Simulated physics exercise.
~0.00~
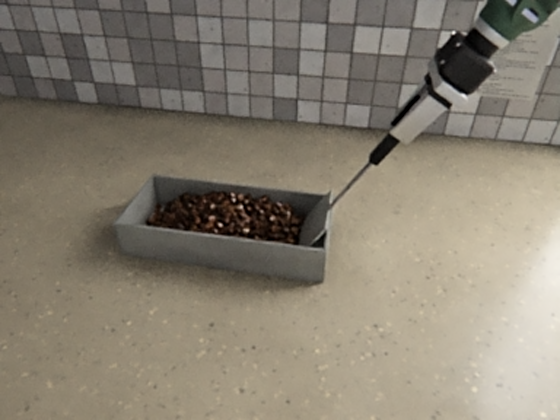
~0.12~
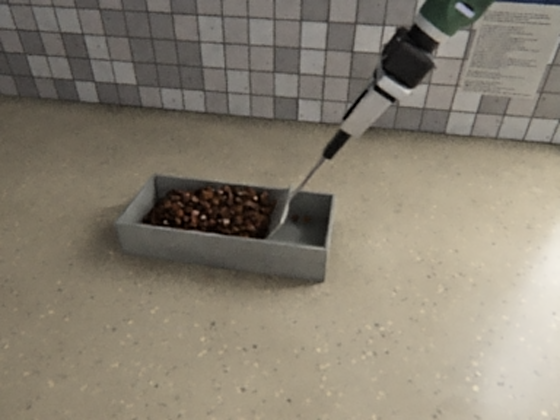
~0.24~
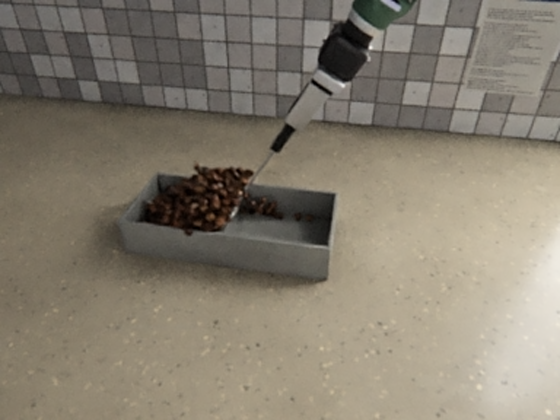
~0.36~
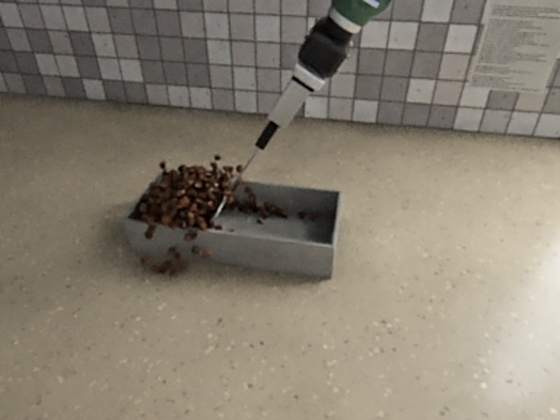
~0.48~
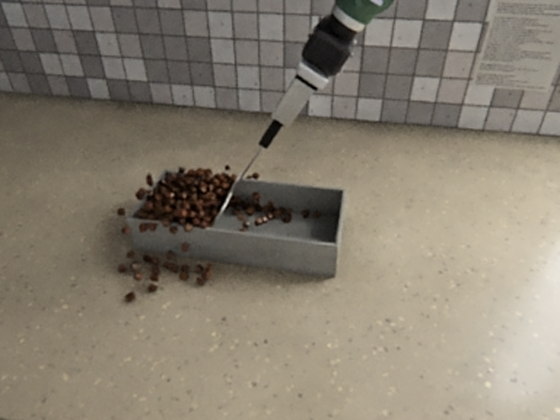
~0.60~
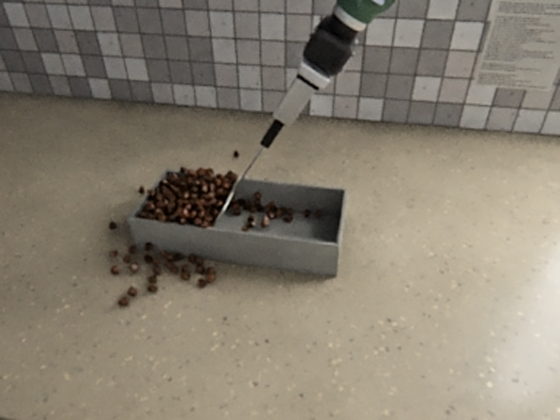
The clip shows a robot arm pushing a turner leftward through brown pellets in a gray trough, heaping them at the left end until some spill over the front onto the counter, where they lie scattered as the turner stops beside the remaining pile.
